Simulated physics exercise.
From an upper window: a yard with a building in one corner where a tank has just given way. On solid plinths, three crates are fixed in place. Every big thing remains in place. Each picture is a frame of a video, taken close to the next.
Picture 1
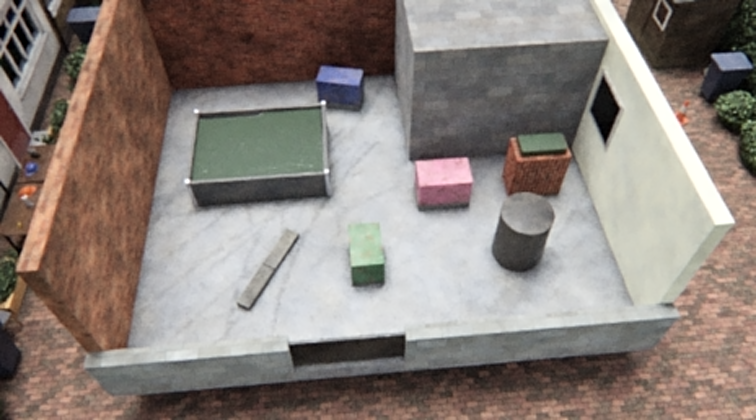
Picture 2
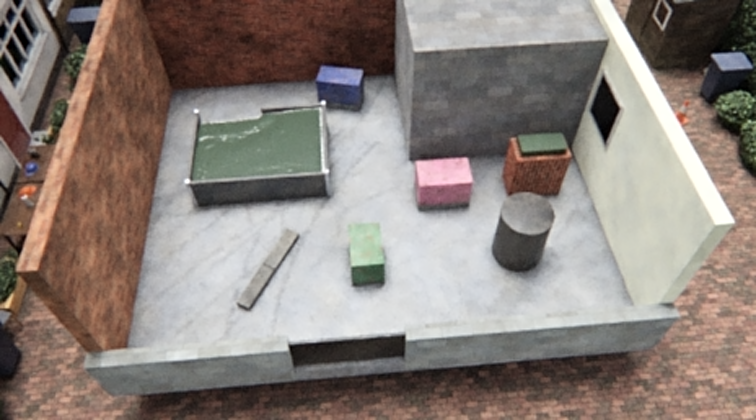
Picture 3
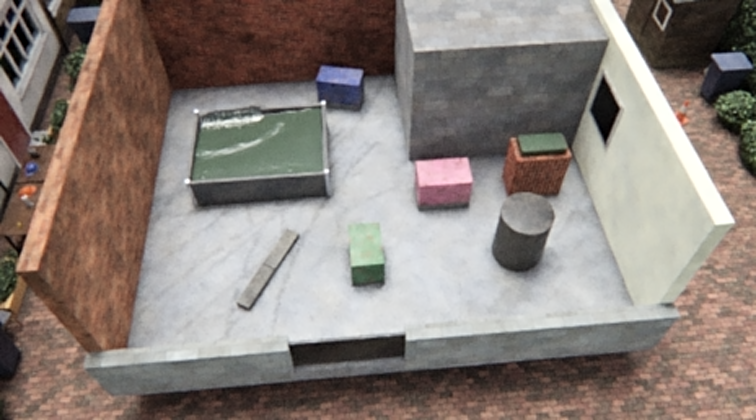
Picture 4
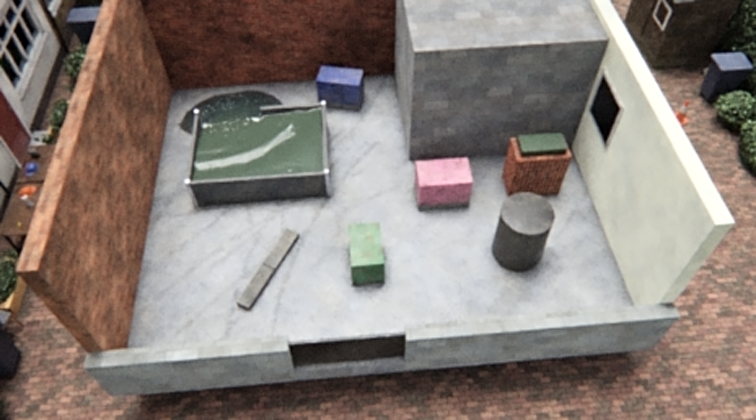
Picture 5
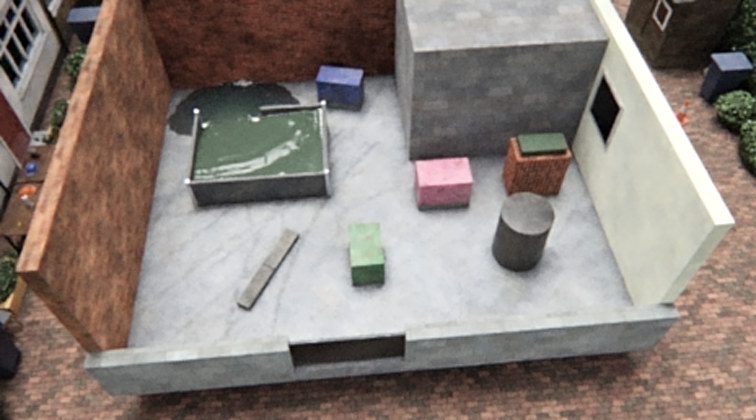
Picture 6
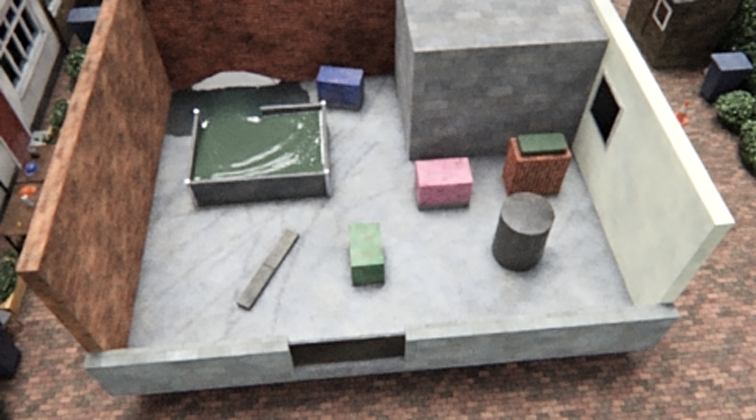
Dark green water pours from the far side of an open tank and spreads behind it.
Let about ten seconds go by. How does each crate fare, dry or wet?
Outcome: The pink crate avoids any dampness from the water, the green crate gets dampened by the water, the blue crate gets dampened by the water.
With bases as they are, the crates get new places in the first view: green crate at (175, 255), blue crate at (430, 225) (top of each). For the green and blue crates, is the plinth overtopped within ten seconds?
The green crate is flooded; the blue crate is not reached.
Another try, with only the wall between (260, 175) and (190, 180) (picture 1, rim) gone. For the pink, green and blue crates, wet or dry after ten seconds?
The pink crate stays untouched; the green crate gets drenched; the blue crate stays untouched.
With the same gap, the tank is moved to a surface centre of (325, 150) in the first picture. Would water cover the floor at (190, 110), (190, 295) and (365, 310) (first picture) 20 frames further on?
As listed: Awash, dry, no water.
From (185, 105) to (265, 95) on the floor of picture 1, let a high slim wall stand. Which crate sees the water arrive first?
First to be reached: The blue-painted one.
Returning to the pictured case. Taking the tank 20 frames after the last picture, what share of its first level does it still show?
I'd say around 40 per cent.
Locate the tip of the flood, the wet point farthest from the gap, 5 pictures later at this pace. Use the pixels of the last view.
The farthest wet point should be near (355, 77).
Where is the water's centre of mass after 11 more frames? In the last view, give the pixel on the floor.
I'd put it at around (245, 137).
A moment on, water covers 10 % of the floor; the pink crate not reached, the green crate not reached, the blue crate water round its plinth.
Next, water covers 20 % of the floor; the pink crate not reached, the green crate not reached, the blue crate water round its plinth.
Then, water covers 35 % of the floor; the pink crate not reached, the green crate not reached, the blue crate water round its plinth.
Later, water covers 65 % of the floor; the pink crate water round its plinth, the green crate water round its plinth, the blue crate water round its plinth.
In the end, water covers 90 % of the floor; the pink crate stayed above the water, the green crate was topped, the blue crate was topped.
